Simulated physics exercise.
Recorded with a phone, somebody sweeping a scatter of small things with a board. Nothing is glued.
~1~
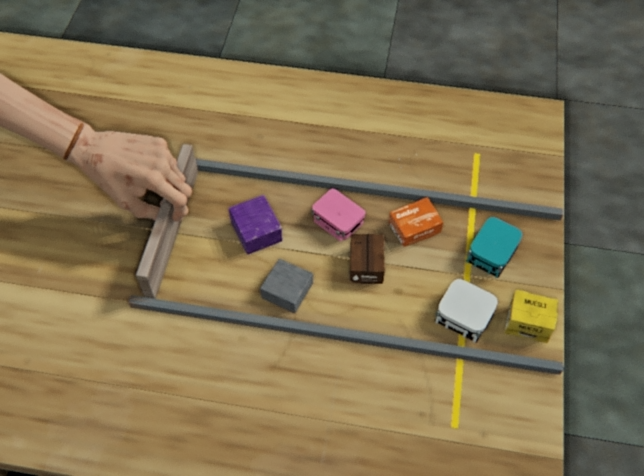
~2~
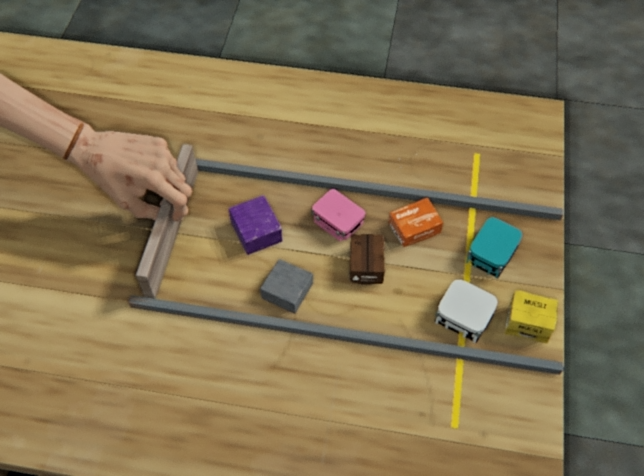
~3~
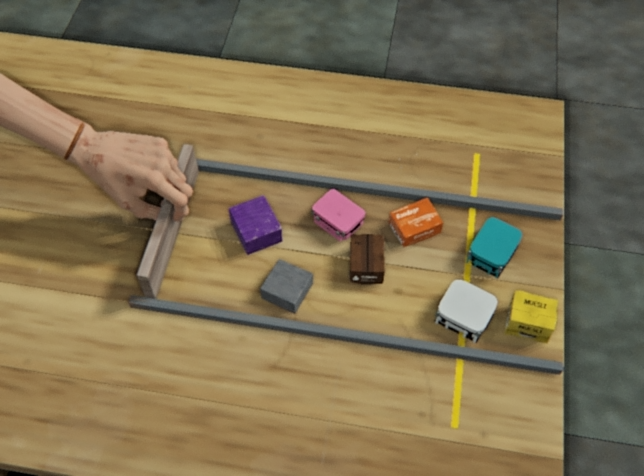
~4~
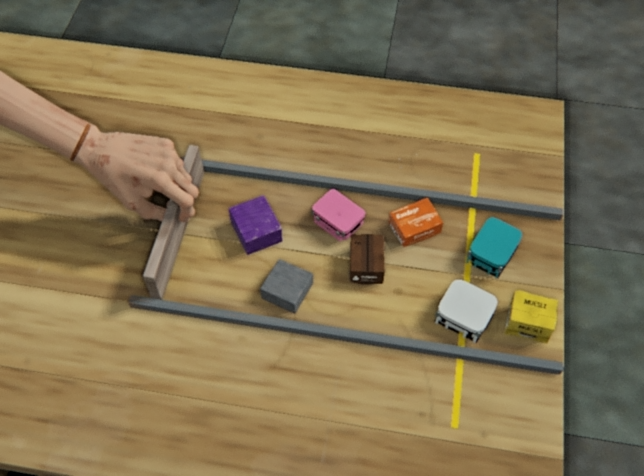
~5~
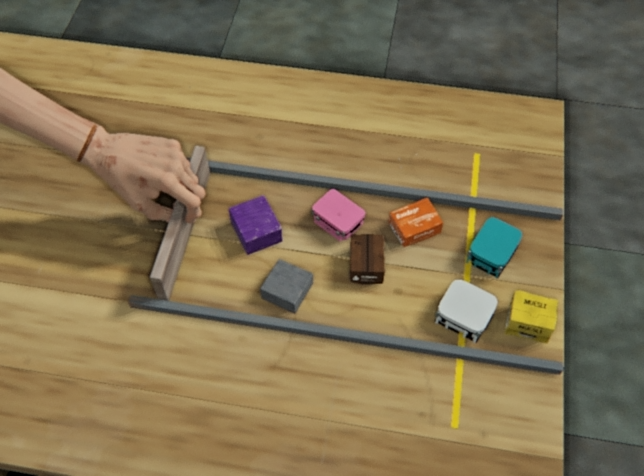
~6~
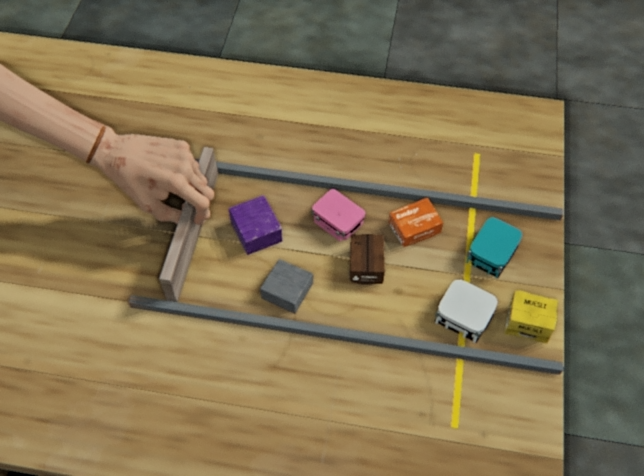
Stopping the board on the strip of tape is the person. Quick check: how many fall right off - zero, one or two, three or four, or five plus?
I predict one or two come down off the table.
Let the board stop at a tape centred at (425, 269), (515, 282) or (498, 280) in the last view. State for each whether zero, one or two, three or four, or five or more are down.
In order, the falls would come to no fall at all; at least five; either three or four.
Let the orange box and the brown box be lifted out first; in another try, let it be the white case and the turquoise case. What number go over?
You'd count 1 the first time and 0 the second time.
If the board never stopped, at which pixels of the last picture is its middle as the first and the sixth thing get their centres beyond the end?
At (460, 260) for the first, at (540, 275) for the sixth.
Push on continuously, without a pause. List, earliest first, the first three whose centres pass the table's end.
The yellow box, then the turquoise case, then the orange box.
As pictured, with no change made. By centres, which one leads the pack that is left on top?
It is the orange box.
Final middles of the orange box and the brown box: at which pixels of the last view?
Final spots - orange box (545, 235), brown box (526, 285).
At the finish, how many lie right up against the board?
It ends up touching 3.
A little later, none off yet; yellow box at rest near (531, 317); turquoise case at rest near (494, 248); white case at rest near (466, 311).
When it is over, the number that fall off is one or two; down, turquoise case and yellow box.
